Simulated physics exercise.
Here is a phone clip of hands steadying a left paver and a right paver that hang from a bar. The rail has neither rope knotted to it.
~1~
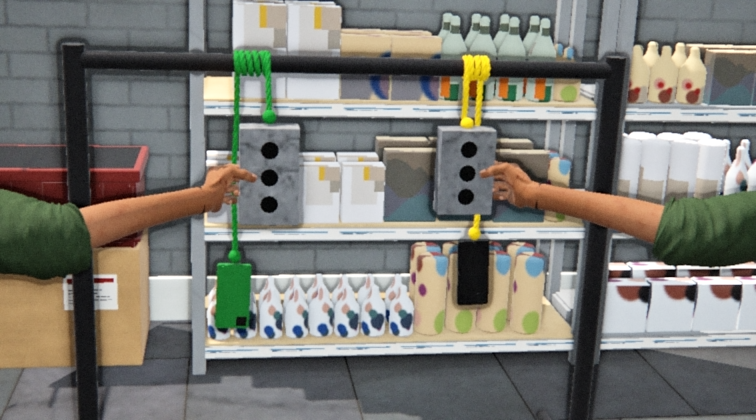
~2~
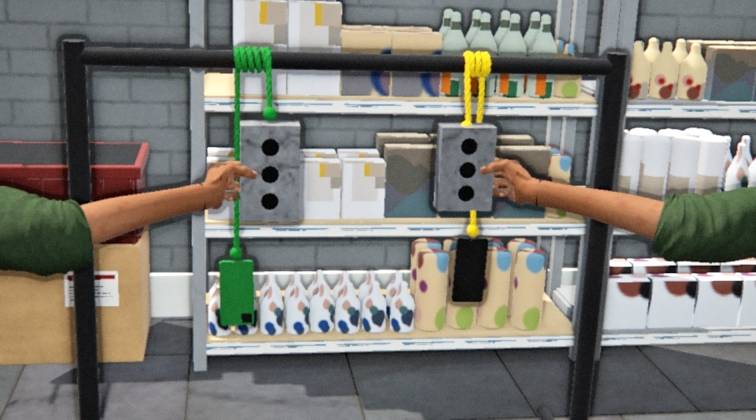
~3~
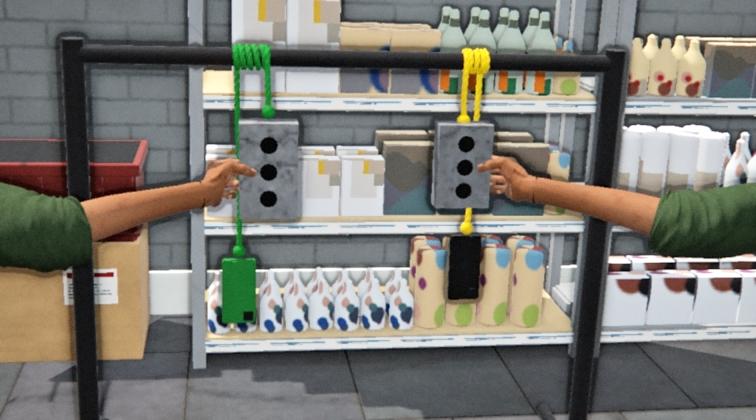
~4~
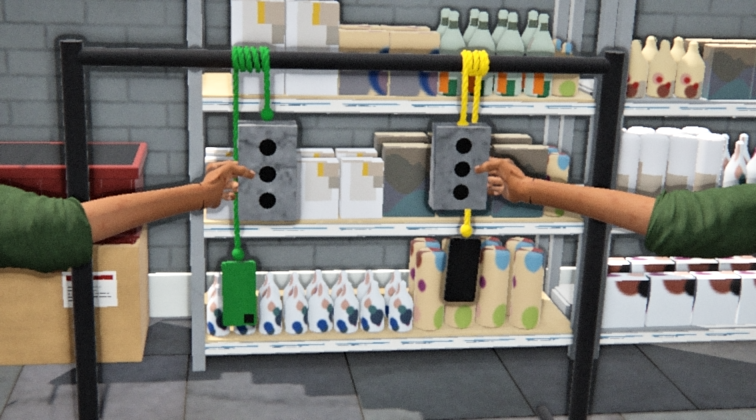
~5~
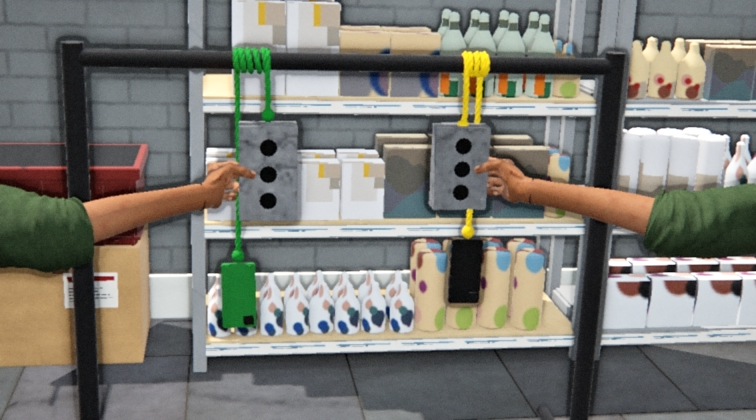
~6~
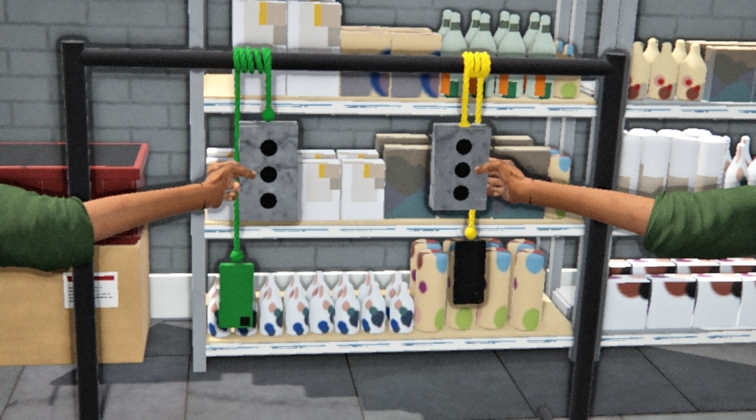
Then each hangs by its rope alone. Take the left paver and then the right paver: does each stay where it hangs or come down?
As it happens, the left paver stays where it hangs, the right paver stays where it hangs.
Then, 0.26 s after the last picture, left paver hanging near (269, 165); right paver hanging near (461, 175).
Then, 0.70 s after the last picture, left paver hanging near (263, 142); right paver hanging near (460, 176).
Then, 1.20 s after the last picture, left paver hanging near (265, 163); right paver hanging near (462, 177).
At rest, left paver hanging near (265, 159); right paver hanging near (462, 176). The left paver keeps its height and the right paver stays hanging.
